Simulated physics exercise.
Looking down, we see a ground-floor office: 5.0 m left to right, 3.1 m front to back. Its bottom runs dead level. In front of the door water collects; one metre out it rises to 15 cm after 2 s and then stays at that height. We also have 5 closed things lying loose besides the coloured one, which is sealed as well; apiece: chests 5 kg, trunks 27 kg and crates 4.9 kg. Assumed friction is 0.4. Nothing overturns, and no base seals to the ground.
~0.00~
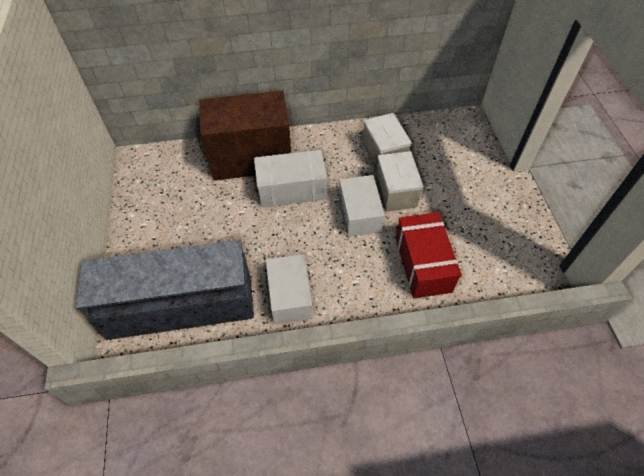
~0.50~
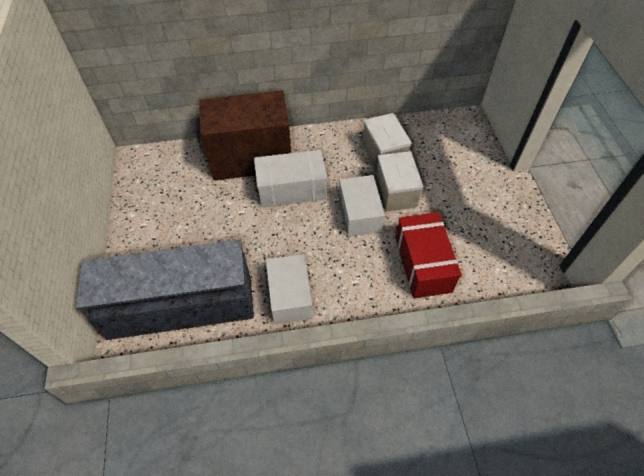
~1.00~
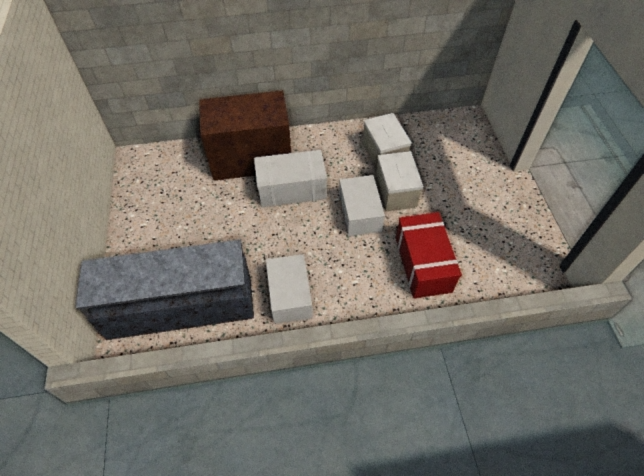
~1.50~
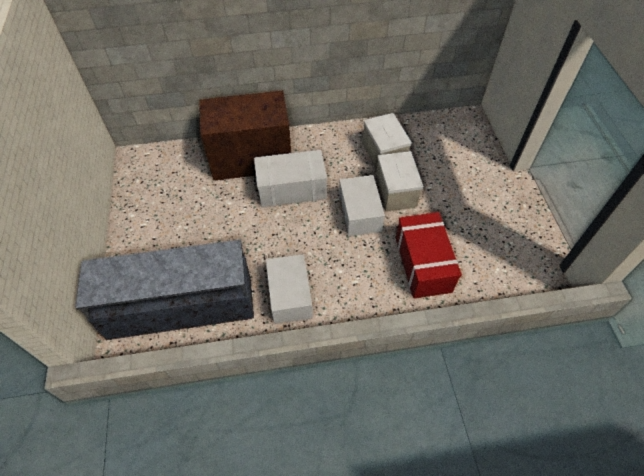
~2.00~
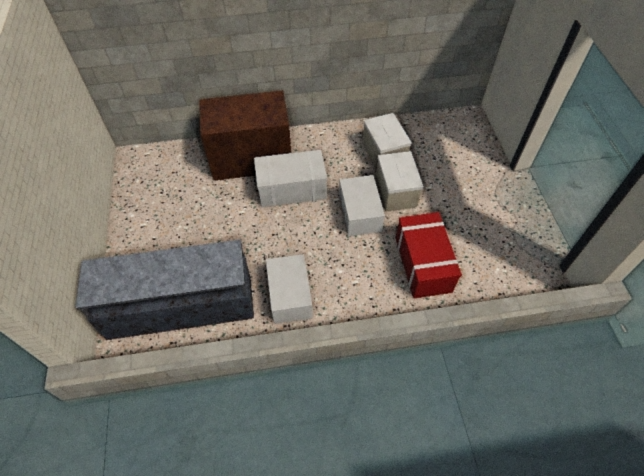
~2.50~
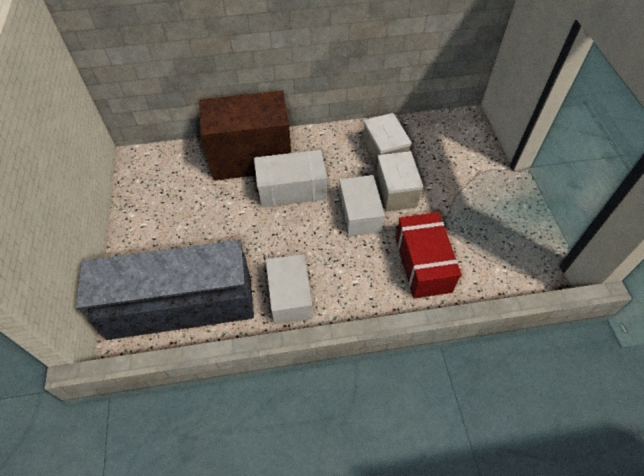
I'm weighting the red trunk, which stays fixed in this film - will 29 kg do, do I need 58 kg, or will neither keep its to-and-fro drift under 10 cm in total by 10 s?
You need 58 kg.
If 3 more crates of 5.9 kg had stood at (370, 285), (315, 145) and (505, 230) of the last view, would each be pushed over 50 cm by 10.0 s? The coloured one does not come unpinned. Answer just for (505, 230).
That one is beyond the limit.
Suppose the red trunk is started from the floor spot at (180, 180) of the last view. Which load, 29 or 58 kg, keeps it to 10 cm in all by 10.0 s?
Looking at the loads, both keep it.
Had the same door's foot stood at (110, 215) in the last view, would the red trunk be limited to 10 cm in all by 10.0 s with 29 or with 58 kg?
Then the lighter mass suffices.
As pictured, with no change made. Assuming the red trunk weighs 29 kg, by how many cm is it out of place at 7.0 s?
It would be some 60 cm from its spot.
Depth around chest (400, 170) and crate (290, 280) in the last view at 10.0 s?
Around 11 cm and 6 cm.
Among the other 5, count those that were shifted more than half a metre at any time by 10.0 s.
I count 3 of them.
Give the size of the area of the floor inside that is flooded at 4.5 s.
I'd estimate close to 7.5 m2.
After 3.5 s the red trunk would be 8 cm from its start with 29 kg and 0 cm from its start with 58 kg; 5 cm of water round it then.
After 4.5 s the red trunk would be 36 cm from its start with 29 kg and 0 cm from its start with 58 kg; 5 cm of water round it then.
After 7.0 s the red trunk would be 64 cm from its start with 29 kg and 0 cm from its start with 58 kg; 5 cm of water round it then.
After 10.0 s the red trunk would be 120 cm from its start with 29 kg and 0 cm from its start with 58 kg; 6 cm of water round it then.
